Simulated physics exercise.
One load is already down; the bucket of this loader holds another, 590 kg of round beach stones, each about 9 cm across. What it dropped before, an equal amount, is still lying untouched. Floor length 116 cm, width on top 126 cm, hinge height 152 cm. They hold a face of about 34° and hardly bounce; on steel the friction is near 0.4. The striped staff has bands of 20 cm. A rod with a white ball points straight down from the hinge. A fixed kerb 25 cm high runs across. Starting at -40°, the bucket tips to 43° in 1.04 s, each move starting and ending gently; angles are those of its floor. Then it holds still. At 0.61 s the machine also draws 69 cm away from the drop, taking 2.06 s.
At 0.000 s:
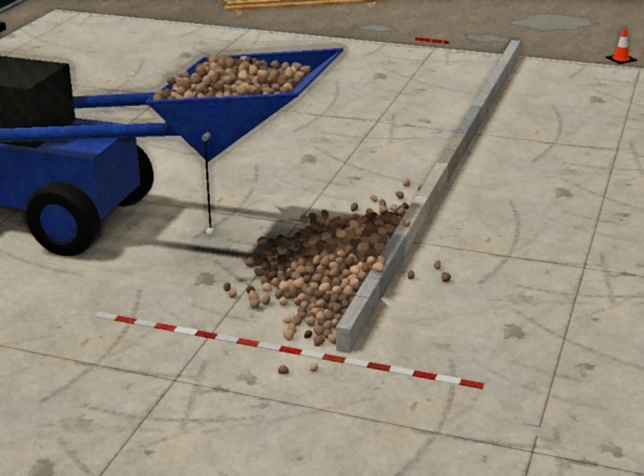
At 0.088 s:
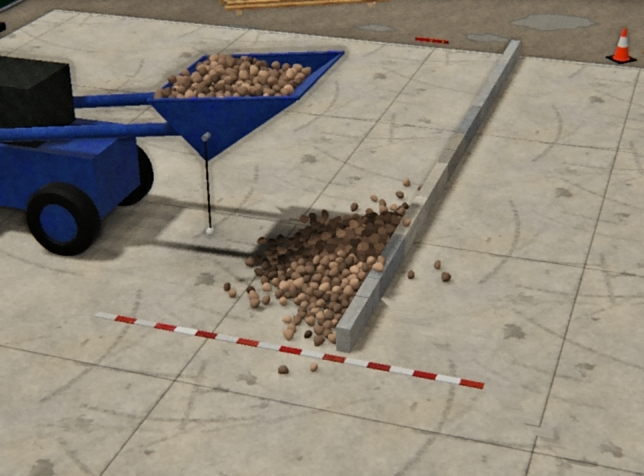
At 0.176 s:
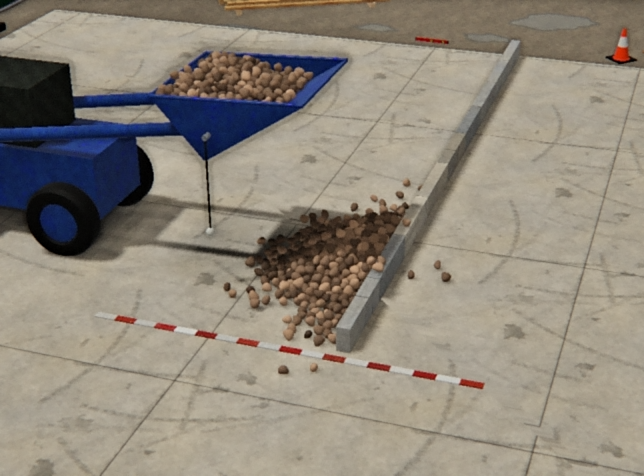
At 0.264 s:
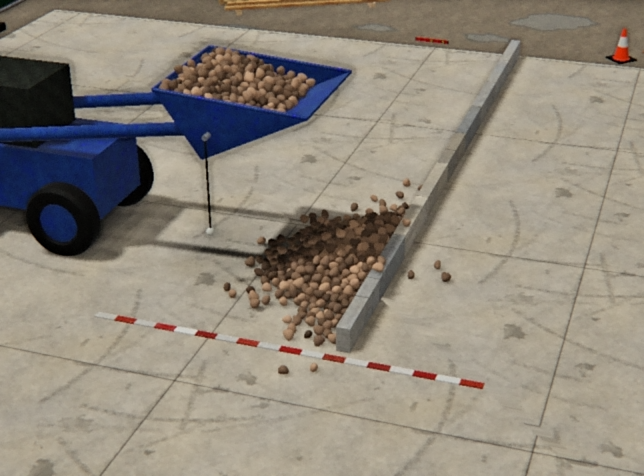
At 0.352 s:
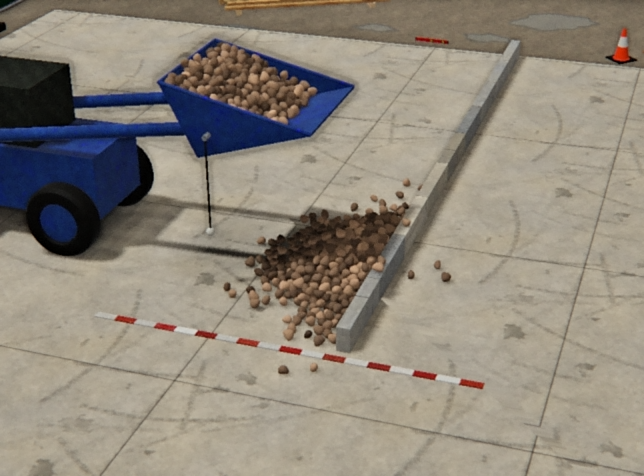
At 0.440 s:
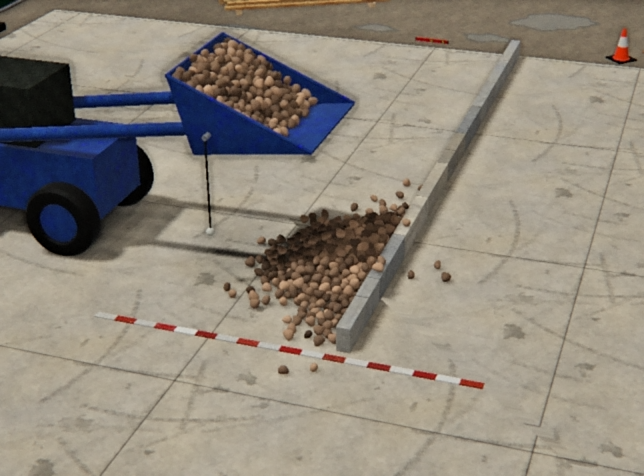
A blue loader holding a bucket full of brownish round stones stood beside a pile of similar stones against a grey kerb, then steadily tilted the bucket's right edge downward as its stones shifted inside.
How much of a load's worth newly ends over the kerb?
Close to 3 parts in a hundred.
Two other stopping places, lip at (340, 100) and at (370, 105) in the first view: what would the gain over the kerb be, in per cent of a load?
Near 20 per cent from the first place, 50 from the second.
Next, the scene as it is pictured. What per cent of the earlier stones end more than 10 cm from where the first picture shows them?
About 25 per cent.
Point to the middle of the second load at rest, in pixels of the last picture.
Around (314, 248).
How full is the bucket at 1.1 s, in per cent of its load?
Roughly 55 per cent is still inside.
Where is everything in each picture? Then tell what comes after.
Lip at (298, 95), floor tilted -40°, highest stones at (253, 68). The earlier load is highest near (364, 242), 32 cm above ground level, 99 % on this side of the kerb, 1 % over the kerb, in the first frame.
The bucket is at -38°, its lip at (299, 98); the top of the load is at (239, 66); the stones move at 0.2 m/s on average, in the second frame.
The bucket is at -34°, its lip at (303, 106); the top of the load is at (217, 62); the stones move at 0.3 m/s on average, in the third frame.
The bucket is at -27°, its lip at (308, 119); the top of the load is at (217, 59); the stones move at 0.4 m/s on average, in the fourth frame.
Lip at (311, 135), floor tilted -18°, highest stones at (217, 53); the stones move at 0.6 m/s on average, in the fifth frame.
Lip at (312, 153), floor tilted -8°, highest stones at (219, 51); the stones move at 0.6 m/s on average, in the sixth frame.
After 0.8 s the floor is at 30°; in per cent of one load, 100 in the bucket, 99 on this side of the kerb, 1 over the kerb; the foremost stones are at (403, 257).
After 1.1 s the floor is at 43°; in per cent of one load, 55 in the bucket, 144 on this side of the kerb, 1 over the kerb; the foremost stones are at (403, 257).
After 3.1 s the floor is at 43°; in per cent of one load, 0 in the bucket, 197 on this side of the kerb, 3 over the kerb; the foremost stones are at (491, 297).
After 6.0 s the floor is at 43°; in per cent of one load, 0 in the bucket, 197 on this side of the kerb, 3 over the kerb; the foremost stones are at (491, 297). Net gain over the kerb, 3.
